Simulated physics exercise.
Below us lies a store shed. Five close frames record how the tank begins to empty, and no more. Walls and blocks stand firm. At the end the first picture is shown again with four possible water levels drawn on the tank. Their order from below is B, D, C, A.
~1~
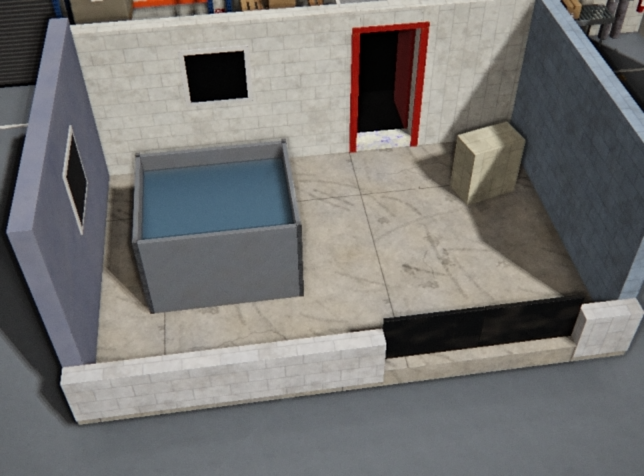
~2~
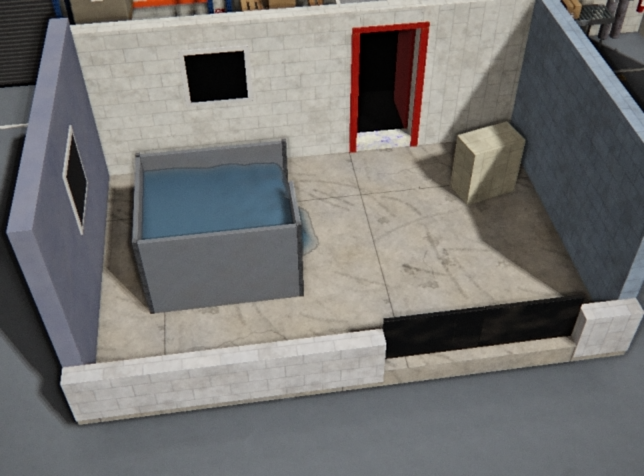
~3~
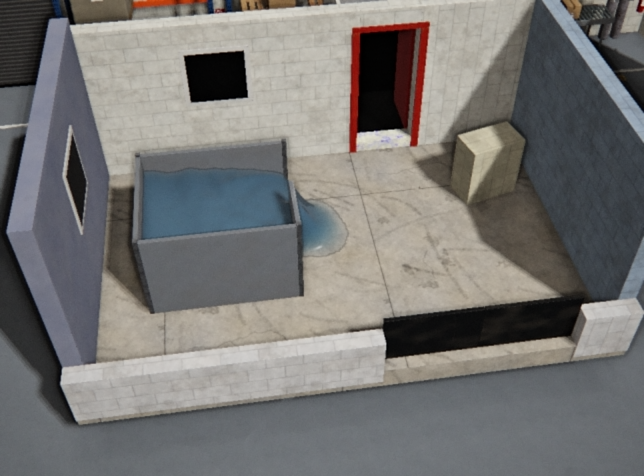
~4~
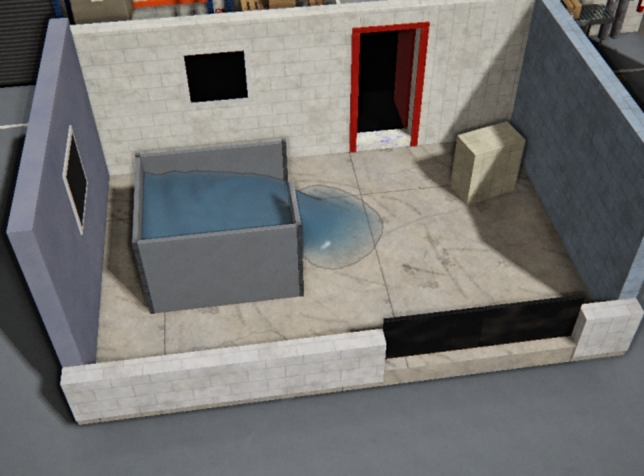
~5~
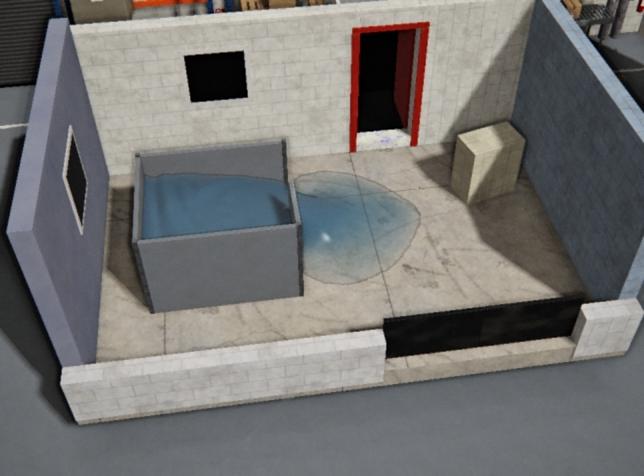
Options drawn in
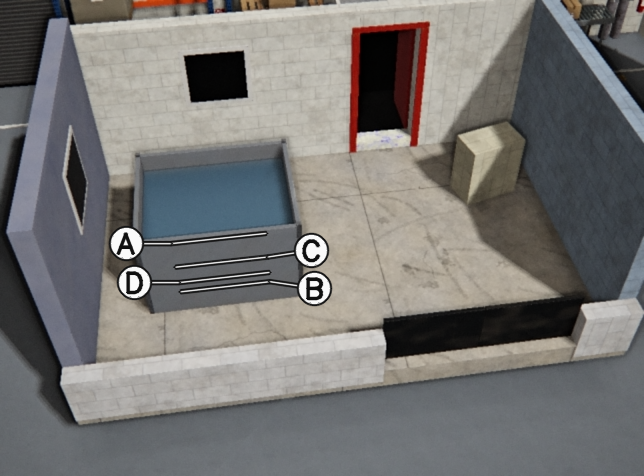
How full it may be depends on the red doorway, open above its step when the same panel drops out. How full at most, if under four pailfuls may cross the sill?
C will do.
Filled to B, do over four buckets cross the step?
No.
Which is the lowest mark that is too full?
A.
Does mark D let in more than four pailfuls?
No.
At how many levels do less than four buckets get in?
Three of the four.
On the marked copy, A at (218, 238); B at (225, 286); C at (222, 262); D at (224, 277); from the bottom up B, D, C, A.
With A, about 10 bucketfuls get in.
With B, nothing gets over.
With C, a bucket or two gets in.
With D, nothing gets over.
